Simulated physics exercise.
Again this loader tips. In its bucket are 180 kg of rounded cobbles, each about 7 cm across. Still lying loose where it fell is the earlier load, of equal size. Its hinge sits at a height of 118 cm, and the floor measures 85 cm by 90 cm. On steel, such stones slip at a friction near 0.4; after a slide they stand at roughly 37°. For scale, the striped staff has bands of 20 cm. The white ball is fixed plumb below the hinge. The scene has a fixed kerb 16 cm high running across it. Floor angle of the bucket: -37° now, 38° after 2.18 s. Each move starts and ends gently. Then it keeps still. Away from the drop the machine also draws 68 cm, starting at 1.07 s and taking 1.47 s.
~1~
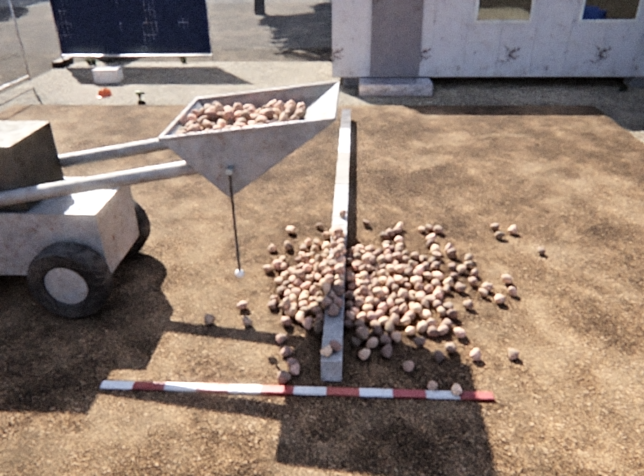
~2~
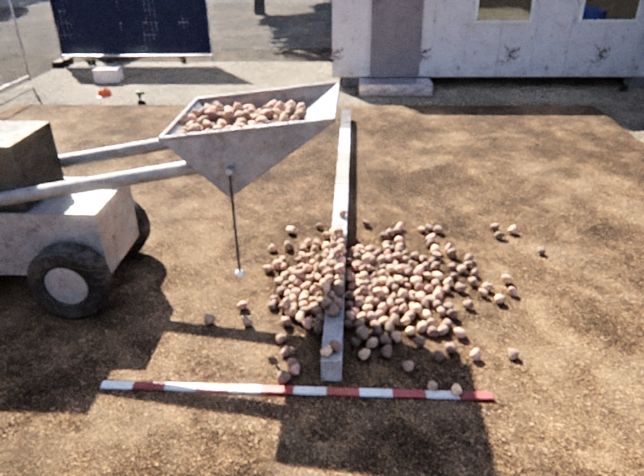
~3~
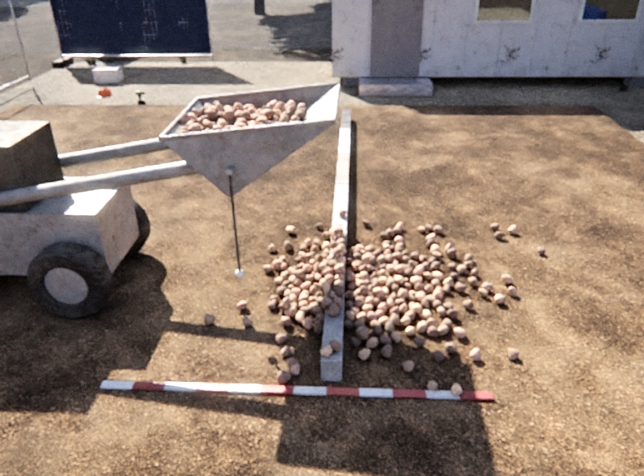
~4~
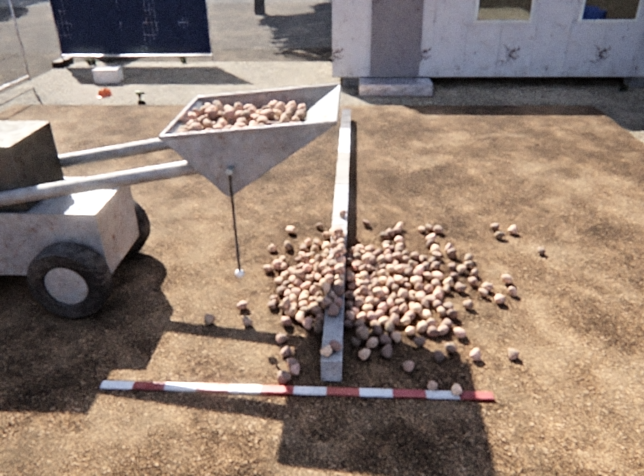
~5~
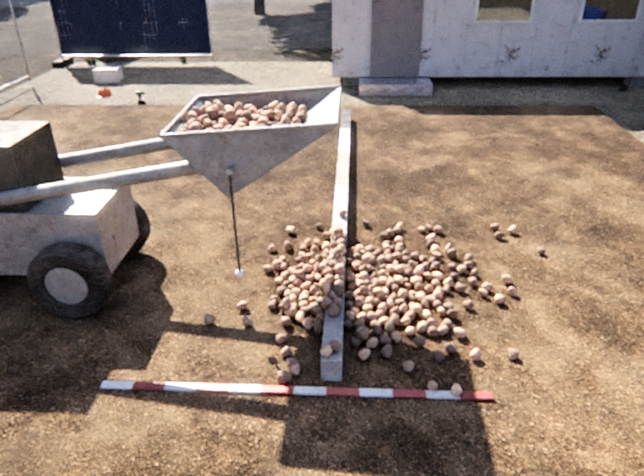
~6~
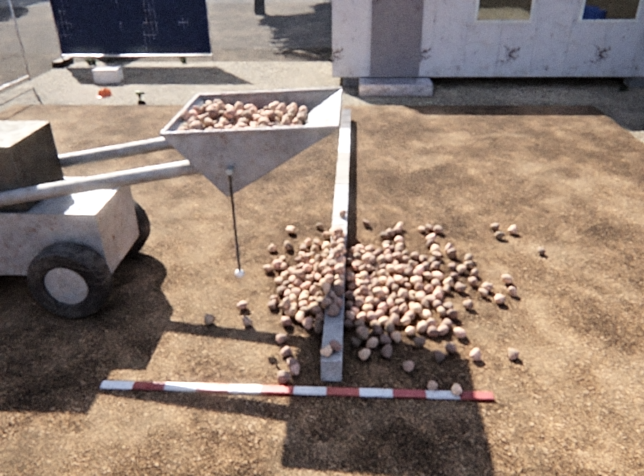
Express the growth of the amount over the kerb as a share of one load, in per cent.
Roughly 1 per cent of a load.
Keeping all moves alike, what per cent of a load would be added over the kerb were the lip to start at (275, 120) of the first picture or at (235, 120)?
Case one about 0 %, case two about 0 %.
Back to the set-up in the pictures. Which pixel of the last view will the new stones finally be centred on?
The middle ends up near (284, 274).
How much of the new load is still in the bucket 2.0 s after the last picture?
Near 10 per cent of the load is held.
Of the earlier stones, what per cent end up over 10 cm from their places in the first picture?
Near 0 per cent, I reckon.
Then, 1.3 s after the last picture the floor is at 26°; in per cent of one load, 92 in the bucket, 43 on this side of the kerb, 65 over the kerb; the foremost stones are at (510, 266).
Then, 2.0 s after the last picture the floor is at 38°; in per cent of one load, 10 in the bucket, 124 on this side of the kerb, 66 over the kerb; the foremost stones are at (510, 266).
Then, 2.7 s after the last picture the floor is at 38°; in per cent of one load, 0 in the bucket, 134 on this side of the kerb, 66 over the kerb; the foremost stones are at (510, 266).
Then, 5.1 s after the last picture the floor is at 38°; in per cent of one load, 0 in the bucket, 134 on this side of the kerb, 66 over the kerb; the foremost stones are at (510, 266). Net gain over the kerb, 1.
